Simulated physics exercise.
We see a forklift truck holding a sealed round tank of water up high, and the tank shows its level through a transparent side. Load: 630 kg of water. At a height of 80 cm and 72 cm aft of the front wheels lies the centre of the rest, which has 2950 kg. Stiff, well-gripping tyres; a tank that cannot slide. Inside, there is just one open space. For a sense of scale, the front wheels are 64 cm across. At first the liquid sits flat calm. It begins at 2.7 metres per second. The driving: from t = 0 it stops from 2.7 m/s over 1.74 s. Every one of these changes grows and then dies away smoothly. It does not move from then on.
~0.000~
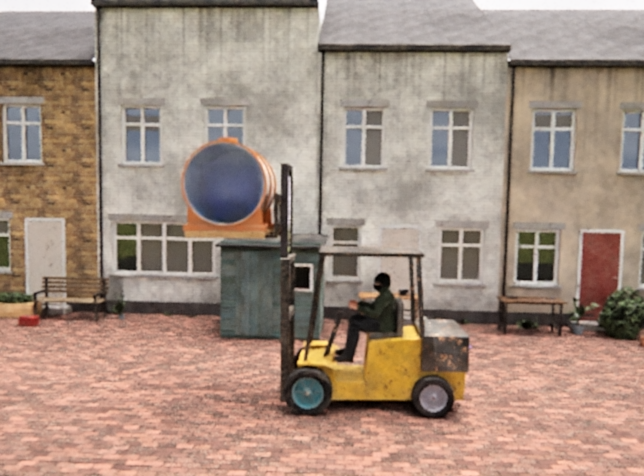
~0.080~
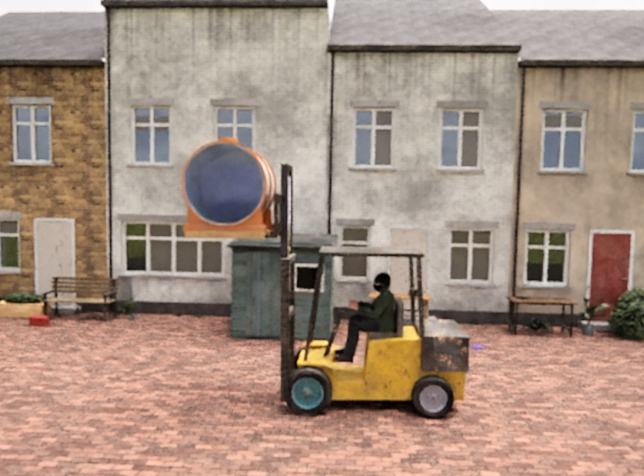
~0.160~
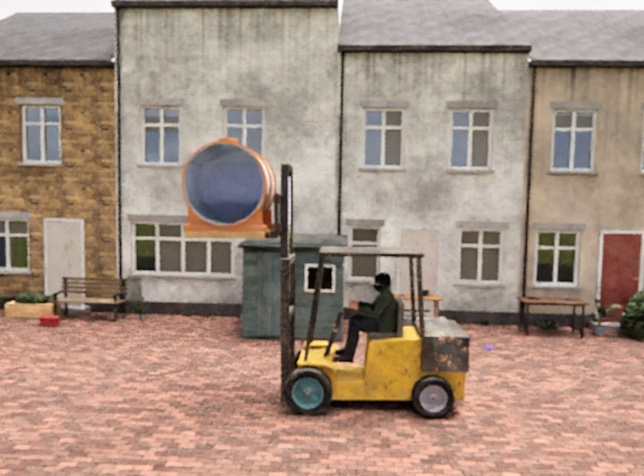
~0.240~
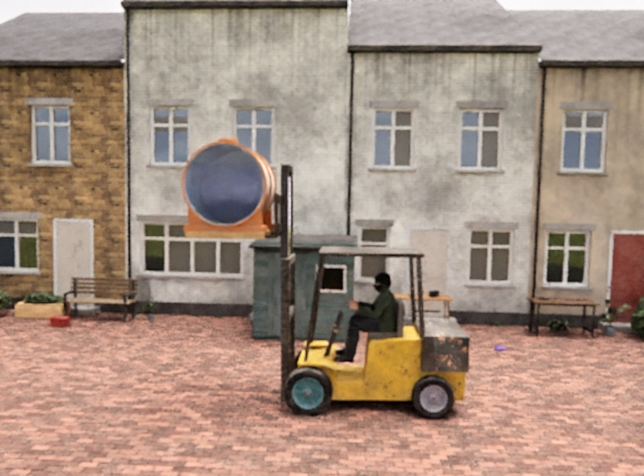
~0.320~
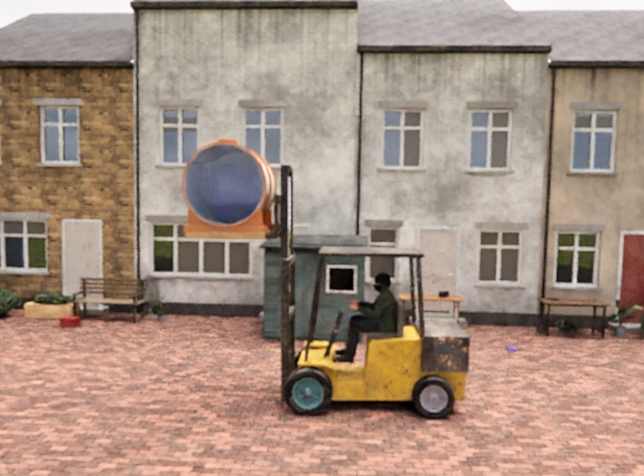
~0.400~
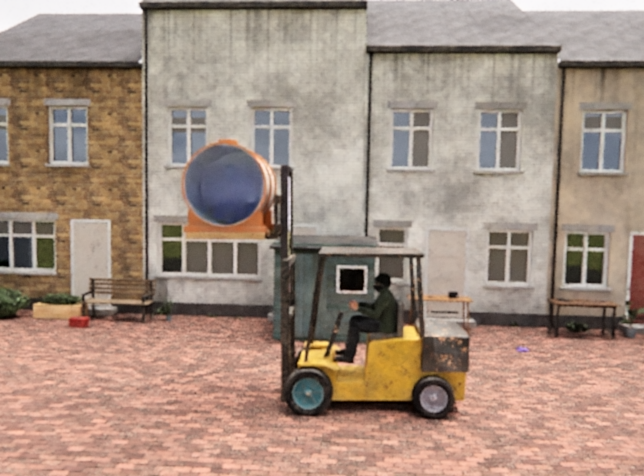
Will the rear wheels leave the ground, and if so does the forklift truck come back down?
It is going to keep steady on its wheels.
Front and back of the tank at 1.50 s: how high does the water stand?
Level, front = 82 cm; level, back = 76 cm.
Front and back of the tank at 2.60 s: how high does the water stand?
Reading: About 80 cm in front, about 76 cm behind.
Then, 0.95 s in, the lean is 0°, wheels down; the liquid stands 86 cm on the front, 66 cm on the back.
Then, 1.50 s in, the lean is 0°, wheels down; the liquid stands 82 cm on the front, 77 cm on the back.
Then, 2.60 s in, the lean is 0°, wheels down; the liquid stands 79 cm on the front, 75 cm on the back.
Then, 4.72 s in, no wheel has left the ground; at worst the lighter axle bore 2 per cent of the weight.
